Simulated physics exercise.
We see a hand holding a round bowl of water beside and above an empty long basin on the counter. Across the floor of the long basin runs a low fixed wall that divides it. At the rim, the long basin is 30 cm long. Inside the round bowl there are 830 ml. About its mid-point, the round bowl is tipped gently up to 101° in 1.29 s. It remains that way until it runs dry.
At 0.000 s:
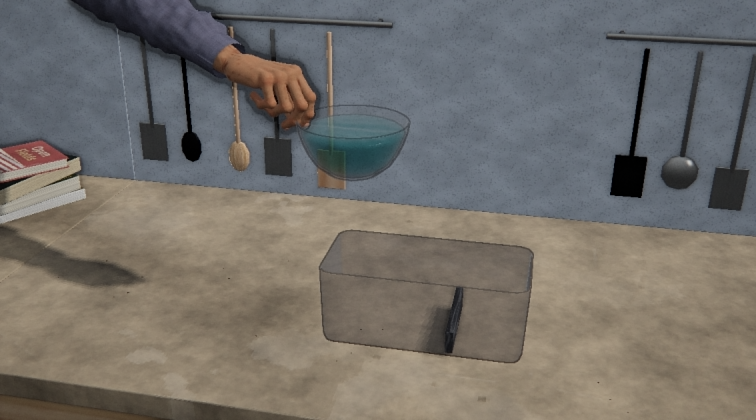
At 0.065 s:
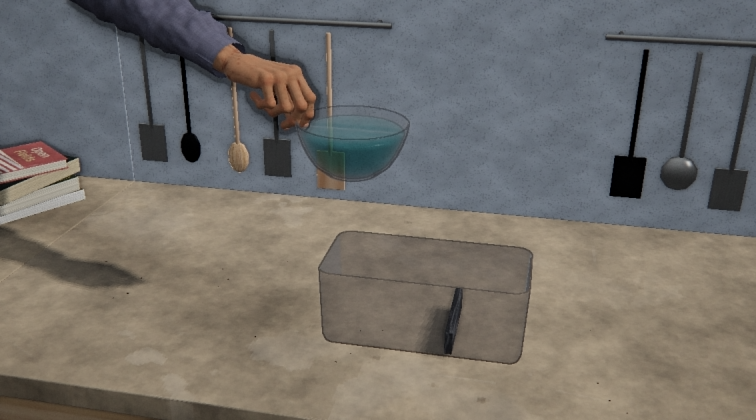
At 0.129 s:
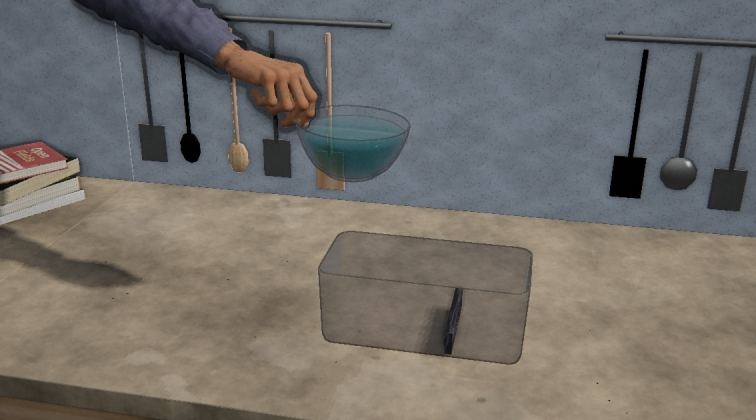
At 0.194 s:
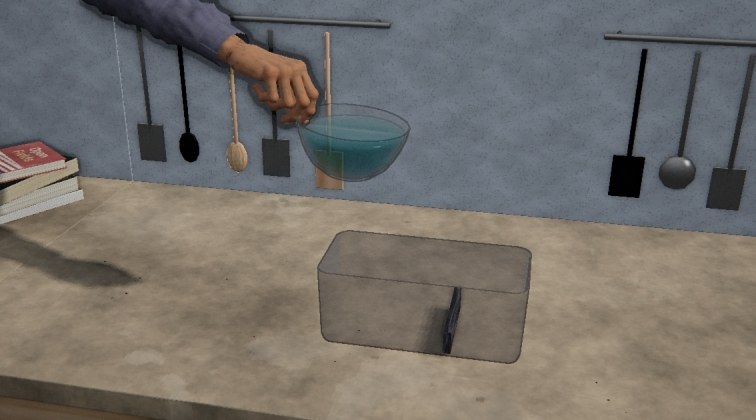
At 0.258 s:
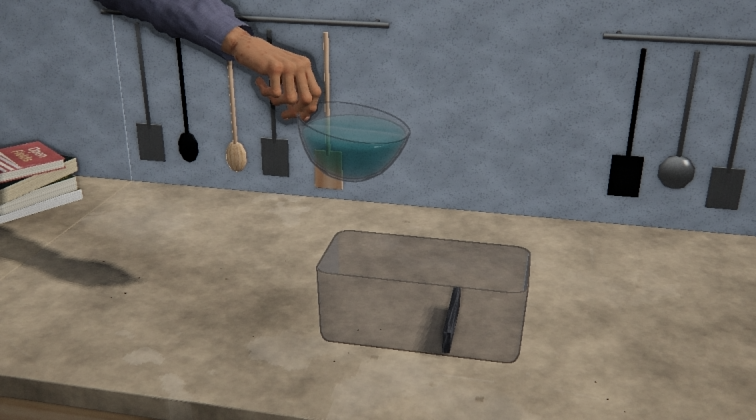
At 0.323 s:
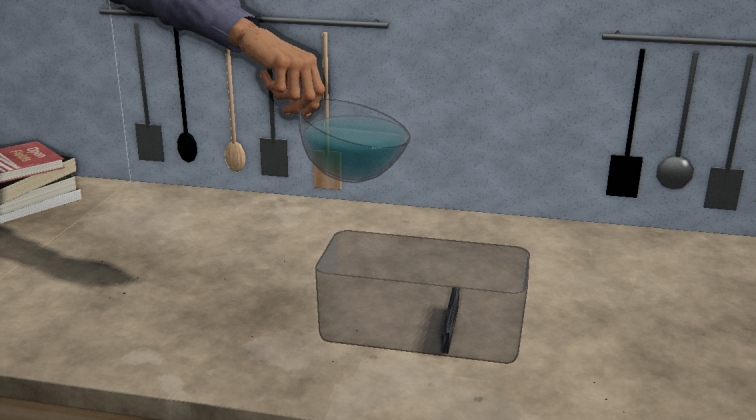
A hand held a clear round bowl of blue-green water above a long, see-through basin on the counter, keeping it nearly level at first, then gently tilted it a little to the right.
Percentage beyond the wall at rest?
52 per cent.
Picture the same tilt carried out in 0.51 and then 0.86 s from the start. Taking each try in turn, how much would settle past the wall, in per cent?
Try 1: Approx. 30 %; try 2: Approx. 40 %.
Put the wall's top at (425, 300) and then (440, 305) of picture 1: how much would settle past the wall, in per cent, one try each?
It comes to 85 per cent, and then 65 per cent.
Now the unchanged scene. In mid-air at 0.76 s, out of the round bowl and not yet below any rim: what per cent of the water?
Roughly 36 percent.
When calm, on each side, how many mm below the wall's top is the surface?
Looks like roughly 22 mm on the left and roughly 6 mm on the right.
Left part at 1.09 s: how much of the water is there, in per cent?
That share comes to around 36 in a hundred.
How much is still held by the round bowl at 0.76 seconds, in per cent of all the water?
Remaining: Near 40 % of the total.
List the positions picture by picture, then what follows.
In the first frame, it leans 0°; its right rim is at (409, 126); the water meets the walls at (303, 124) and (407, 132); the long basin's rim runs from (330, 250) to (531, 271); the wall's top is at (455, 310).
In the second frame, it leans 1°; its right rim is at (408, 128); the water meets the walls at (303, 124) and (406, 133).
In the third frame, it leans 2°; its right rim is at (409, 130); the water meets the walls at (303, 124) and (406, 134).
In the fourth frame, it leans 6°; its right rim is at (408, 132); the water meets the walls at (304, 124) and (406, 134).
In the fifth frame, it leans 10°; its right rim is at (409, 136); the water meets the walls at (305, 124) and (407, 134).
In the sixth frame, it leans 15°; its right rim is at (408, 142); the water meets the walls at (305, 125) and (409, 136).
By 0.76 s the tilt is 65° and 39 per cent is still to pour, 7 is left of the wall and 18 right of it.
By 1.09 s the tilt is 95° and 2 per cent is still to pour, 37 is left of the wall and 54 right of it.
By 1.42 s the tilt is 101° and 0 per cent is still to pour, 46 is left of the wall and 52 right of it.
By 1.79 s the tilt is 101° and 0 per cent is still to pour, 46 is left of the wall and 52 right of it.
At rest 46 per cent lies left of the wall, 52 right of it and 1 outside.
